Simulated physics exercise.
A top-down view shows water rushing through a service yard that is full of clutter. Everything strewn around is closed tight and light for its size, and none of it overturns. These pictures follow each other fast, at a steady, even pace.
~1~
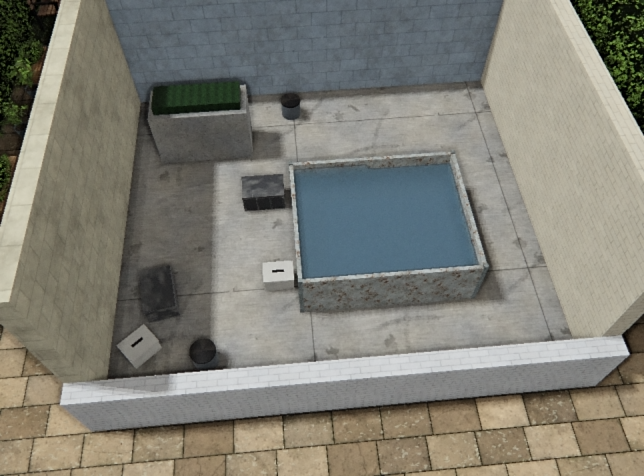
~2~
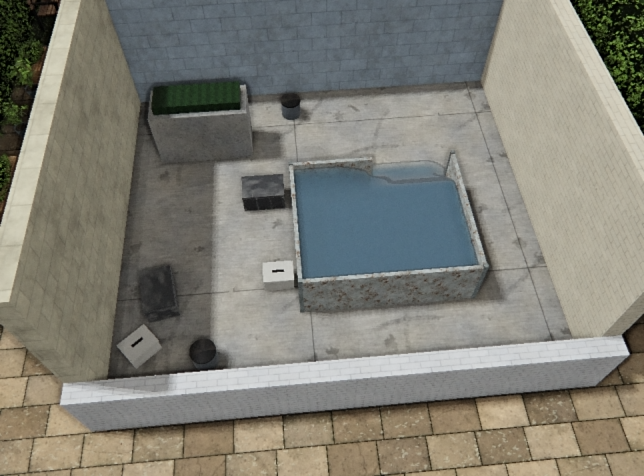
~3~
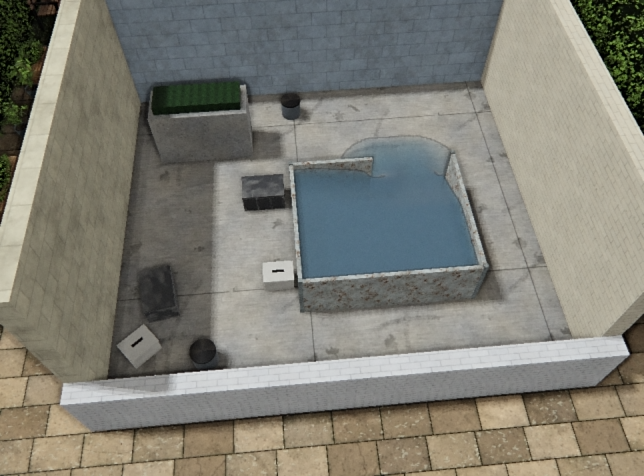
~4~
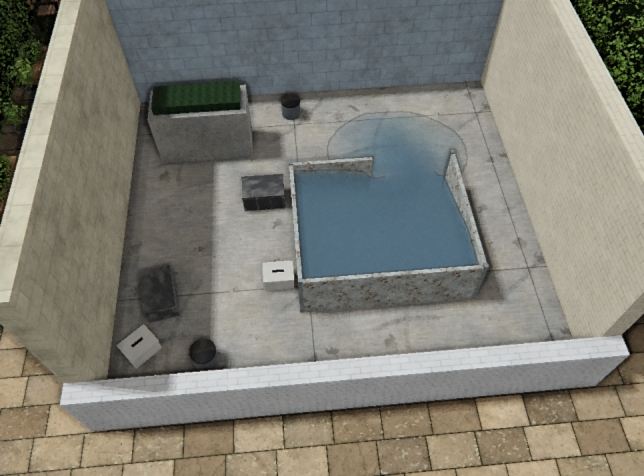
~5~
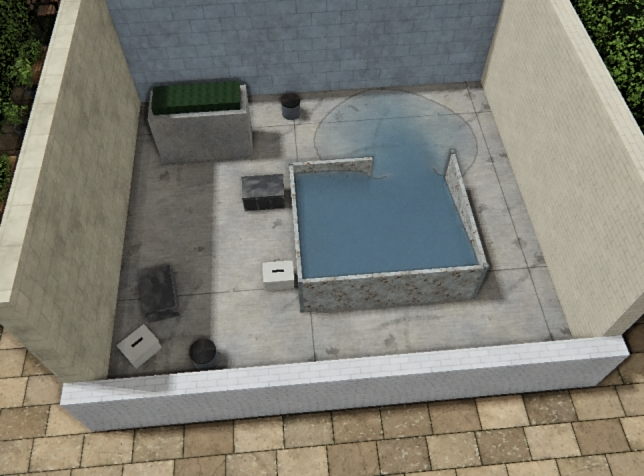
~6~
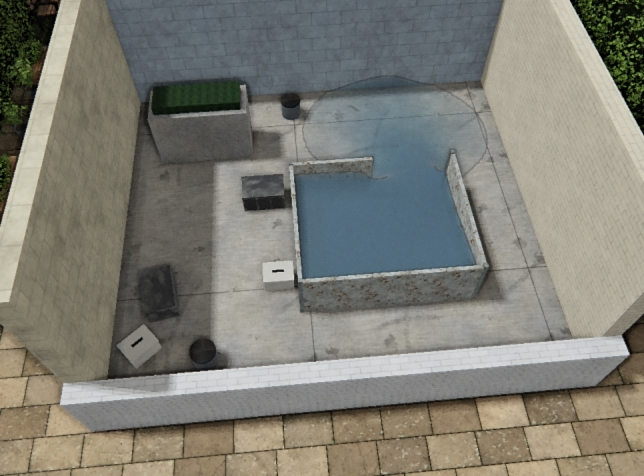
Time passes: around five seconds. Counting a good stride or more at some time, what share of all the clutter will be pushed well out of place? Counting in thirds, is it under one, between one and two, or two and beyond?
Within the middle band.
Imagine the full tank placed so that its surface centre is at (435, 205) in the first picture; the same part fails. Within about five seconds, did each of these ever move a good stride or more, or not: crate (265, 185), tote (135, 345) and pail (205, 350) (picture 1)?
First displaced far, then never went far, then never went far.
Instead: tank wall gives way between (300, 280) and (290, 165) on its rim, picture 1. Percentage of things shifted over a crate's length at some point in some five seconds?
By my reckoning, around 100 percent.
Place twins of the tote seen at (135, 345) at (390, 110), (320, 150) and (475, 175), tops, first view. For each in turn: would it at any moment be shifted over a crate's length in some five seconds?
Here's the rundown: Sent far off, never gets far, and finally sent far off.
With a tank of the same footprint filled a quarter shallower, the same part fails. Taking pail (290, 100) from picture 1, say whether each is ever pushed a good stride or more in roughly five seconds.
Note - that object: Displaced that much.
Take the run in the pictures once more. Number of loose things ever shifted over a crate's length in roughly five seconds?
That gives 3.
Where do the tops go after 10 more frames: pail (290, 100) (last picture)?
I'd expect it around (265, 124).
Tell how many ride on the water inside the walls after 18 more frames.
I get 1.
A moment on, 0 of 7 are well off their spots; 0 afloat.
Next, 1 of 7 are well off their spots; 1 afloat.
Later, 2 of 7 are well off their spots; 1 afloat.
In the end, 3 of 7 are well off their spots, and 3 have been at some point; 1 afloat.
